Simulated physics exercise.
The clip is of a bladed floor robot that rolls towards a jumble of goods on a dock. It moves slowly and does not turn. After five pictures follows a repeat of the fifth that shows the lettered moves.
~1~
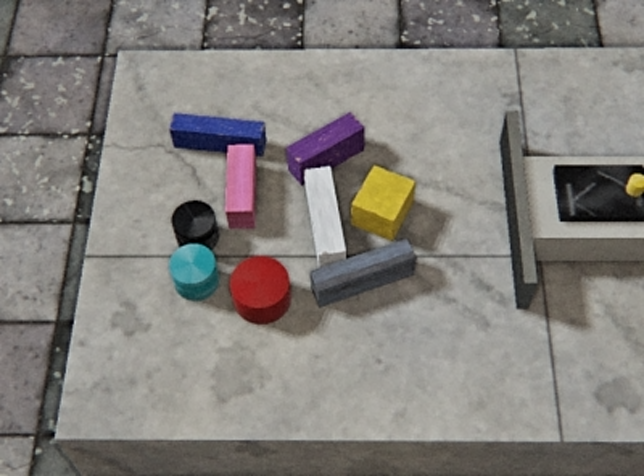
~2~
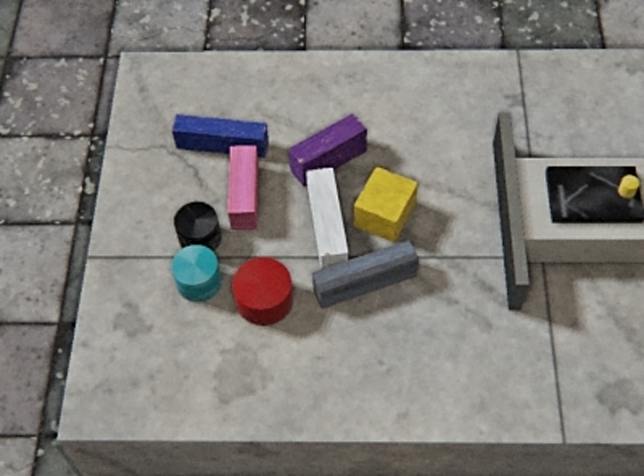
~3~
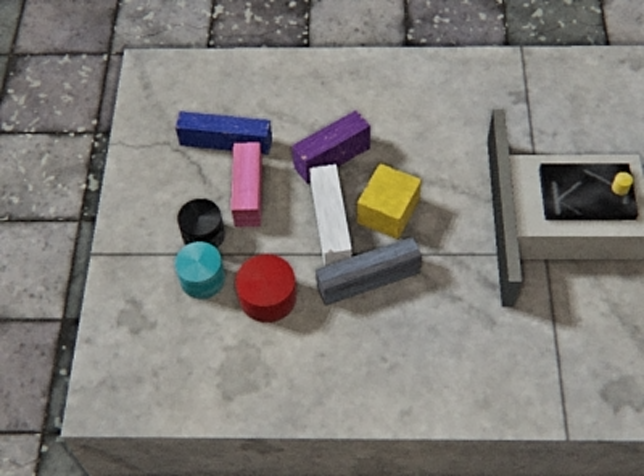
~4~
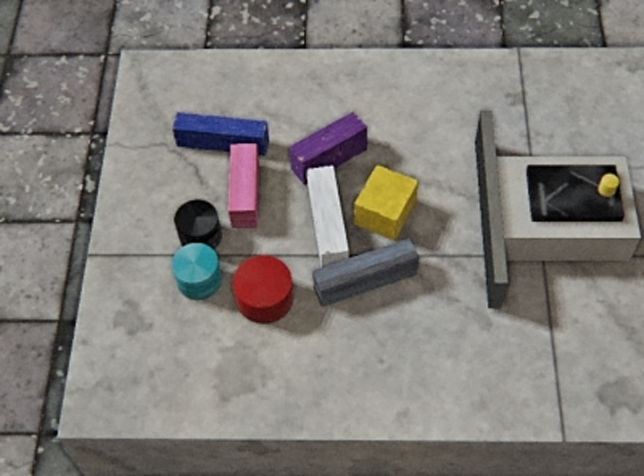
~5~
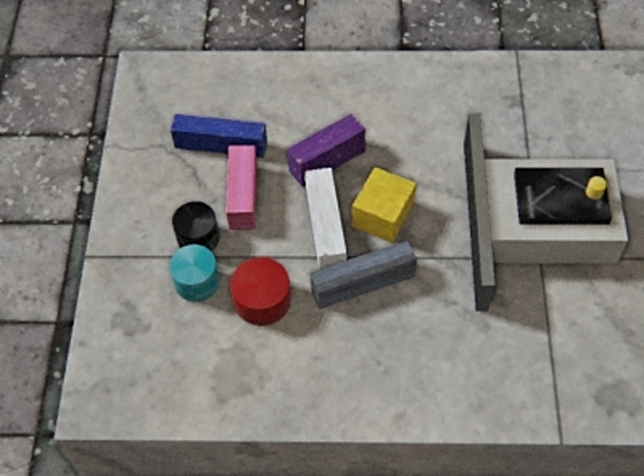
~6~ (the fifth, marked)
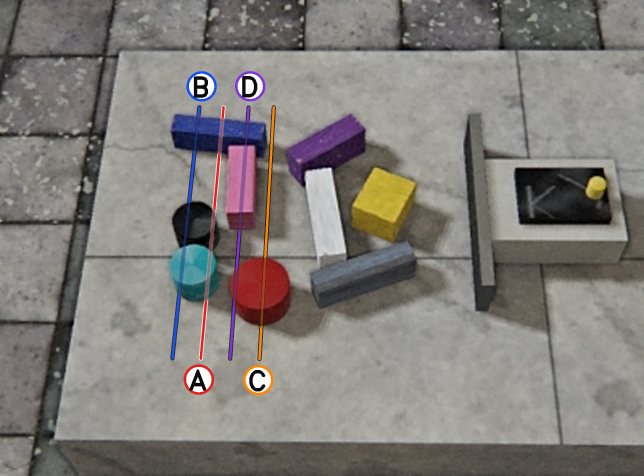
The footage shows a bladed floor robot on the right rolling slowly left, without turning, across a pale stone dock towards a jumble of coloured bars, canisters and a yellow crate, which stay in place, a gap still between them.
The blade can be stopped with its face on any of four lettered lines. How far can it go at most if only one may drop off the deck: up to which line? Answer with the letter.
At B, and not beyond.
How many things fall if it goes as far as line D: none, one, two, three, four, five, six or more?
The count is none.
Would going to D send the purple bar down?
No.
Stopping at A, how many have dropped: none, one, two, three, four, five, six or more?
By then, none.
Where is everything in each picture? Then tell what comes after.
Grey stick (363, 273); red canister (261, 290); robot (595, 192), in the first frame.
Robot (587, 193); black canister (198, 229), in the second frame.
Robot (580, 190); pink stick (247, 185), in the third frame.
Robot (567, 192); yellow crate (386, 203), in the fourth frame.
Robot (555, 195); grey stick (364, 275); red canister (262, 291); blue bar (219, 135), in the fifth frame.
On the marked copy, A at (213, 223); B at (187, 223); C at (267, 223); D at (240, 223).
Taking B. A third of the way, robot (447, 194); red canister (235, 297); grey stick (315, 277).
Two thirds of the way, robot (339, 194); red canister (144, 336); black canister (165, 236).
When it is over, robot (258, 194); black canister (87, 238); pink stick (100, 184); none fallen.
As for the rest, A is within the limit but short; C is within the limit but short; D is within the limit but short.
